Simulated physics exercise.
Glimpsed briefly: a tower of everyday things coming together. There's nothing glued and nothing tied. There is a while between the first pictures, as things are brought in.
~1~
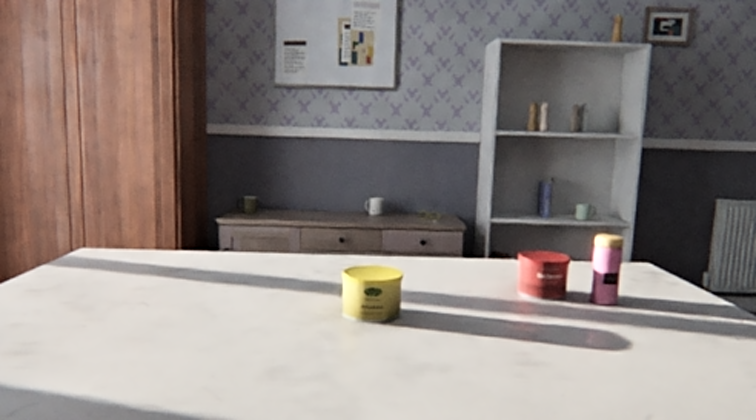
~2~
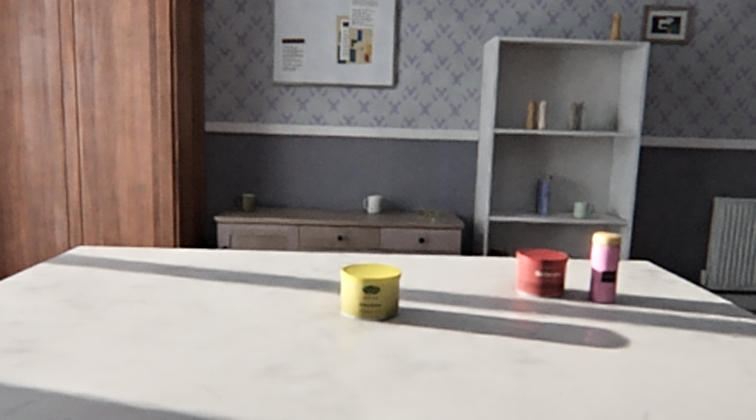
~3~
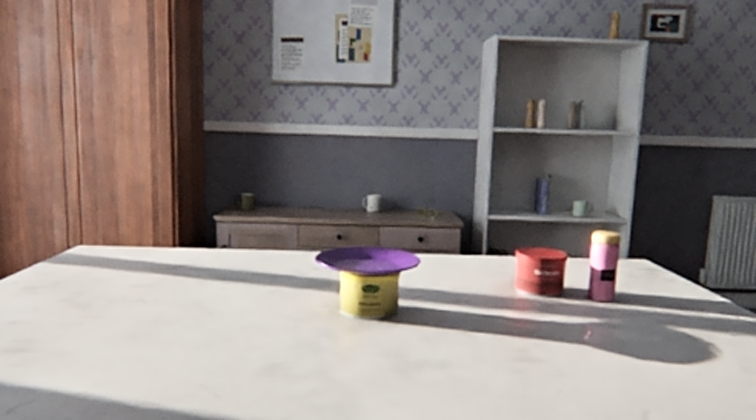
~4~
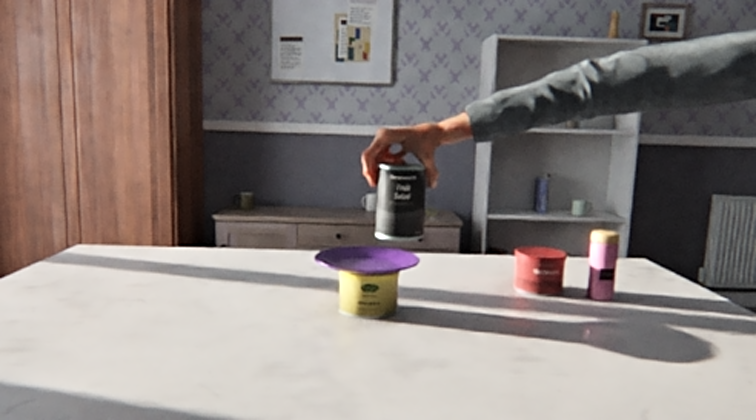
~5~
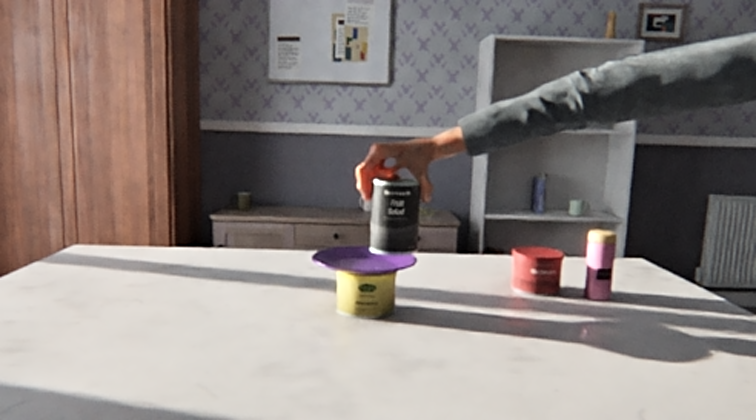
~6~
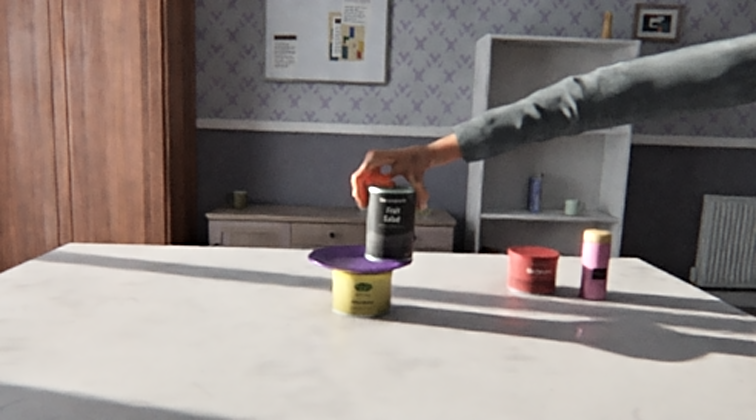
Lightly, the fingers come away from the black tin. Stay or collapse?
My guess is a success.
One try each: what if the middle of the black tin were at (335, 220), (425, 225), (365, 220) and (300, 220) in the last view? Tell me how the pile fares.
Stays standing, topples over, stays standing, topples over.
Then, 0.50 s on from there, no change.
Then, 1.30 s on from there, black tin resting near (391, 223).
In the end, all 5 unmoved. At the end, from the last picture's camera, black tin near (392, 223). The pile keeps its balance.
